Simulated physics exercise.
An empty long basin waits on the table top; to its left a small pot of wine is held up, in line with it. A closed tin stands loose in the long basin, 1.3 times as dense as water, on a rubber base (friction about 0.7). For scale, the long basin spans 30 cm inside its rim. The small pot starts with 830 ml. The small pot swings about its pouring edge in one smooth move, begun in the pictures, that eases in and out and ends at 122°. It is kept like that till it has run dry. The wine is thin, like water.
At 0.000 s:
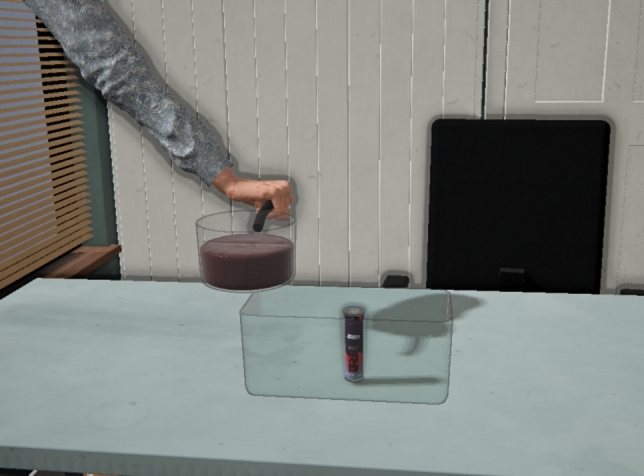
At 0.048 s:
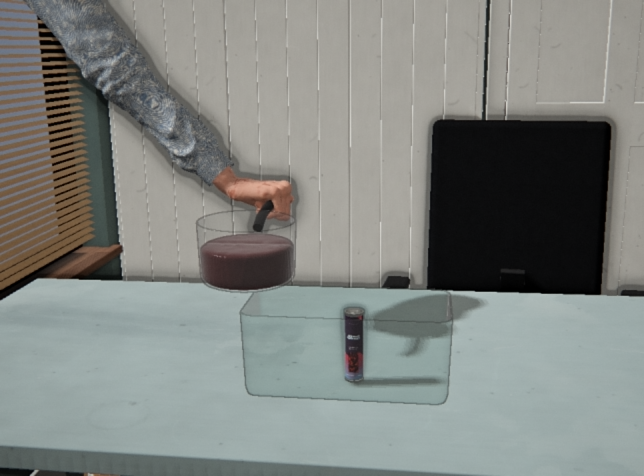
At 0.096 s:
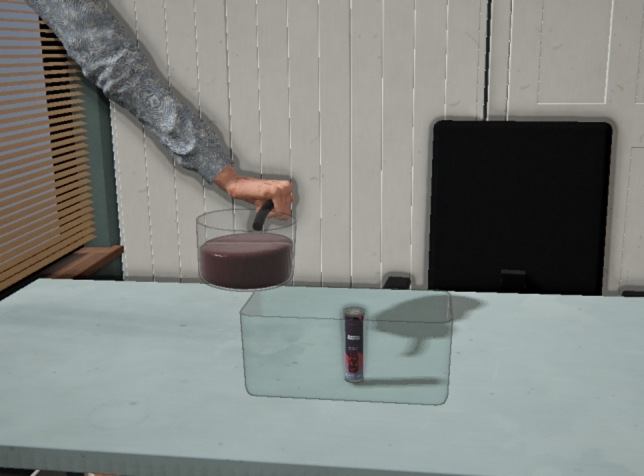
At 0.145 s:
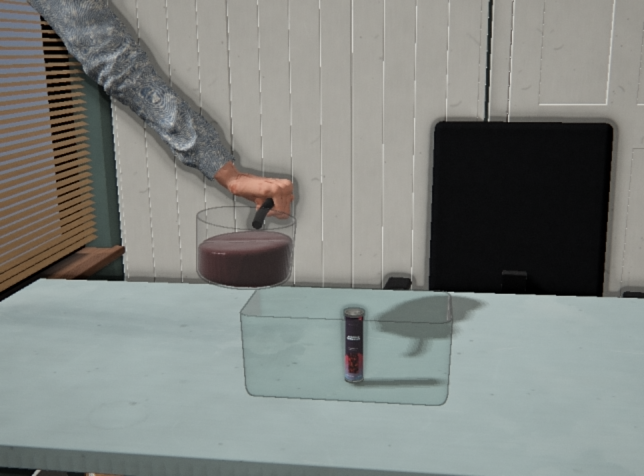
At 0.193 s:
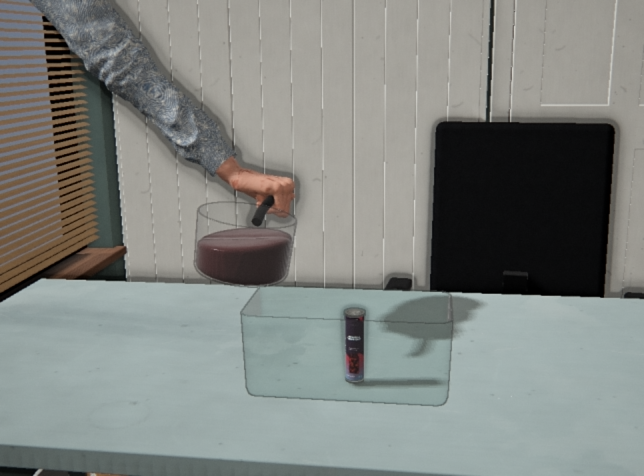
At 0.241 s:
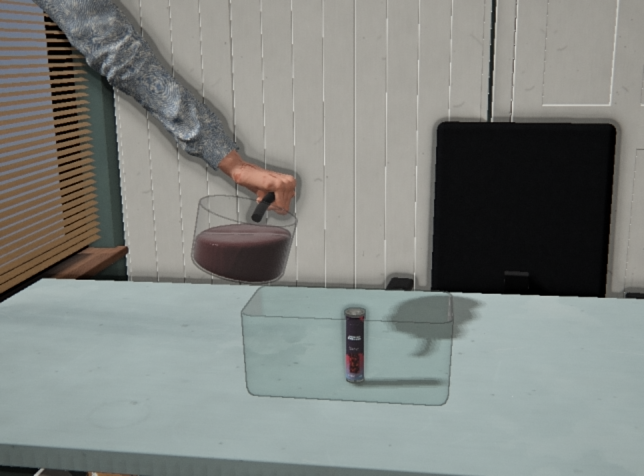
To begin with, a hand in a grey sleeve holds a small clear pot of dark red wine level above the left side of an empty see-through basin, where a small closed tin stands. The hand then slowly tilts the pot slightly to the right, while the basin and tin stay still.
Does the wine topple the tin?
It stays up.
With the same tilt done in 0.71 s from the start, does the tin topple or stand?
The tin remains upright.
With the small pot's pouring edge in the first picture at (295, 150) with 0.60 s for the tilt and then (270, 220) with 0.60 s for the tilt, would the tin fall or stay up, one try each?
First it goes over; then it falls.
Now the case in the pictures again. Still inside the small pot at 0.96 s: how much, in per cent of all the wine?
About 9 per cent.
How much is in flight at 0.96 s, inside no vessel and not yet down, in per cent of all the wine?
Some 20 per cent.
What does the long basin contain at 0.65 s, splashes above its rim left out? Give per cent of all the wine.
About 1 per cent.
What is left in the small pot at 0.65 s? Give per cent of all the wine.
Near 72 in a hundred.
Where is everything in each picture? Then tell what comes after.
In the first frame, tilt 0°; pouring edge (295, 223); surface from (203, 243) to (294, 245); the long basin's rim runs from (249, 300) to (451, 306); the tin's top is at (354, 314).
In the second frame, tilt 1°; pouring edge (295, 223); surface from (203, 243) to (294, 245).
In the third frame, tilt 2°; pouring edge (295, 223); surface from (203, 243) to (293, 243).
In the fourth frame, tilt 5°; pouring edge (295, 224); surface from (202, 241) to (292, 240).
In the fifth frame, tilt 9°; pouring edge (295, 224); surface from (201, 238) to (292, 238).
In the sixth frame, tilt 13°; pouring edge (296, 224); surface from (199, 233) to (291, 234).
Then, 0.65 s in, the tilt is 77° and 72 per cent is still to pour; the tin stands where it began.
Then, 0.96 s in, the tilt is 116° and 9 per cent is still to pour; the tin stands where it began.
Then, 1.27 s in, the tilt is 122° and 0 per cent is still to pour; the tin stands where it began.
Then, 1.62 s in, the tilt is 122° and 0 per cent is still to pour; the tin stands where it began.
Finally, the tin stands where it began.
